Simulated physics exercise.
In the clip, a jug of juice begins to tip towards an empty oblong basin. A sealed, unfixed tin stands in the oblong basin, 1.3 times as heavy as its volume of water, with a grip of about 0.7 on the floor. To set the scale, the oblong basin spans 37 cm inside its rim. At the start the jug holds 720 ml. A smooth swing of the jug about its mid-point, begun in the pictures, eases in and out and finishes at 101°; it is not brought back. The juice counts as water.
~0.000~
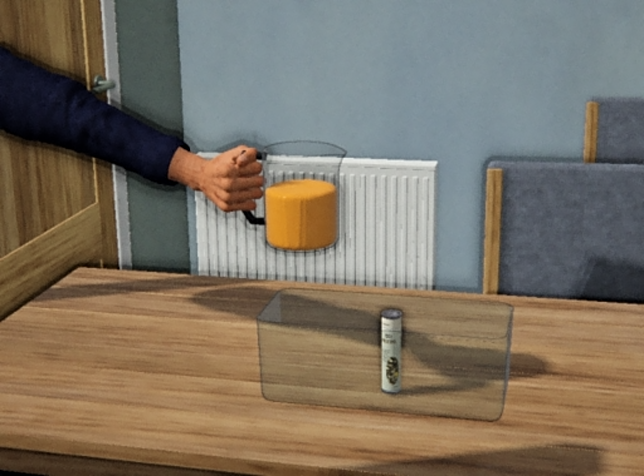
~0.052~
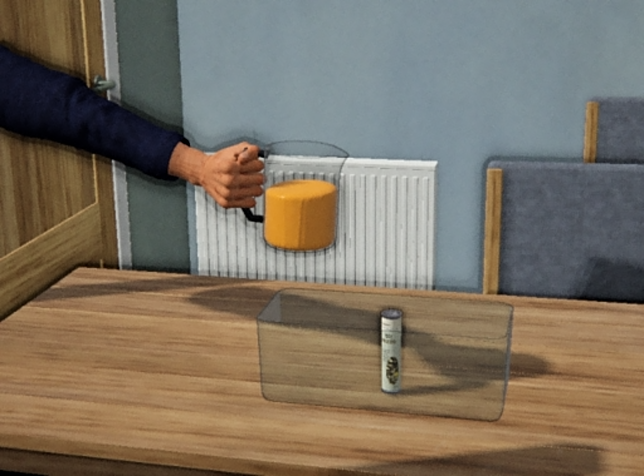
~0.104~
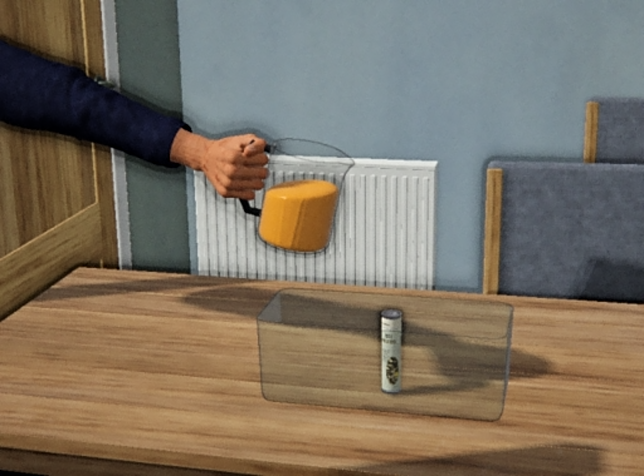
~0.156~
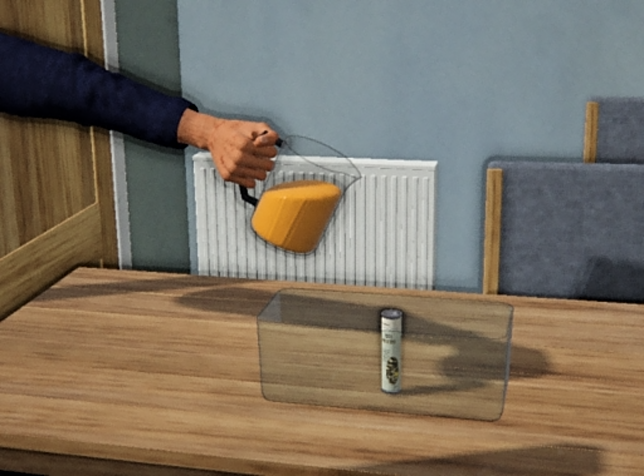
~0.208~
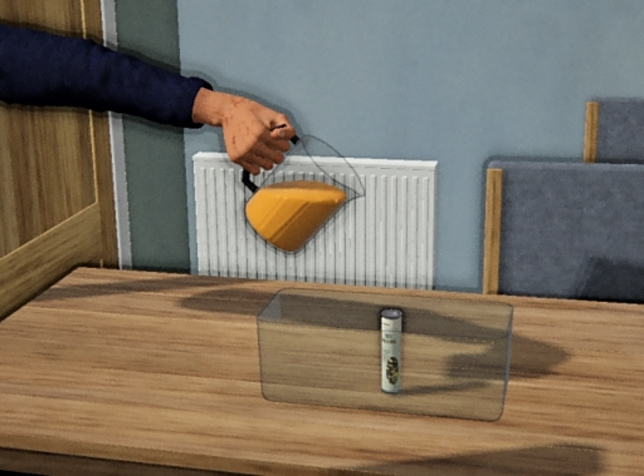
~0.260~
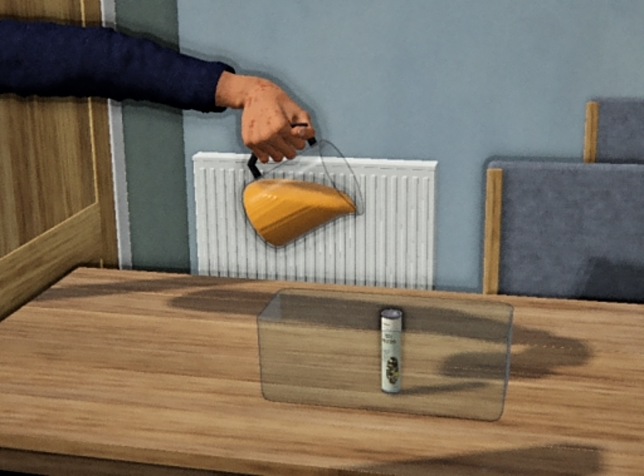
A hand steadily tilts a clear jug of orange juice rightward above an oblong basin.
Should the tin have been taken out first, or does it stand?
It stays on its base.
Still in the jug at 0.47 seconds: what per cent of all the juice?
Roughly 64 %.
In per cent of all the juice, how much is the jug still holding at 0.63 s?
I reckon near 26 per cent still sits there.
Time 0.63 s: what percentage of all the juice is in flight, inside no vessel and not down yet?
In-air share: About 26 %.
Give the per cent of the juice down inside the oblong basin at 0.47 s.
The basin holds roughly 7 in a hundred parts at that moment.
After 0.47 s the tilt is 101° and 65 per cent is still to pour; the tin stands where it began.
After 0.63 s the tilt is 101° and 27 per cent is still to pour; the tin stands where it began.
After 0.79 s the tilt is 101° and 10 per cent is still to pour; the tin stands where it began.
After 0.97 s the tilt is 101° and 3 per cent is still to pour; the tin stands where it began.
In the end the tin stands where it began.
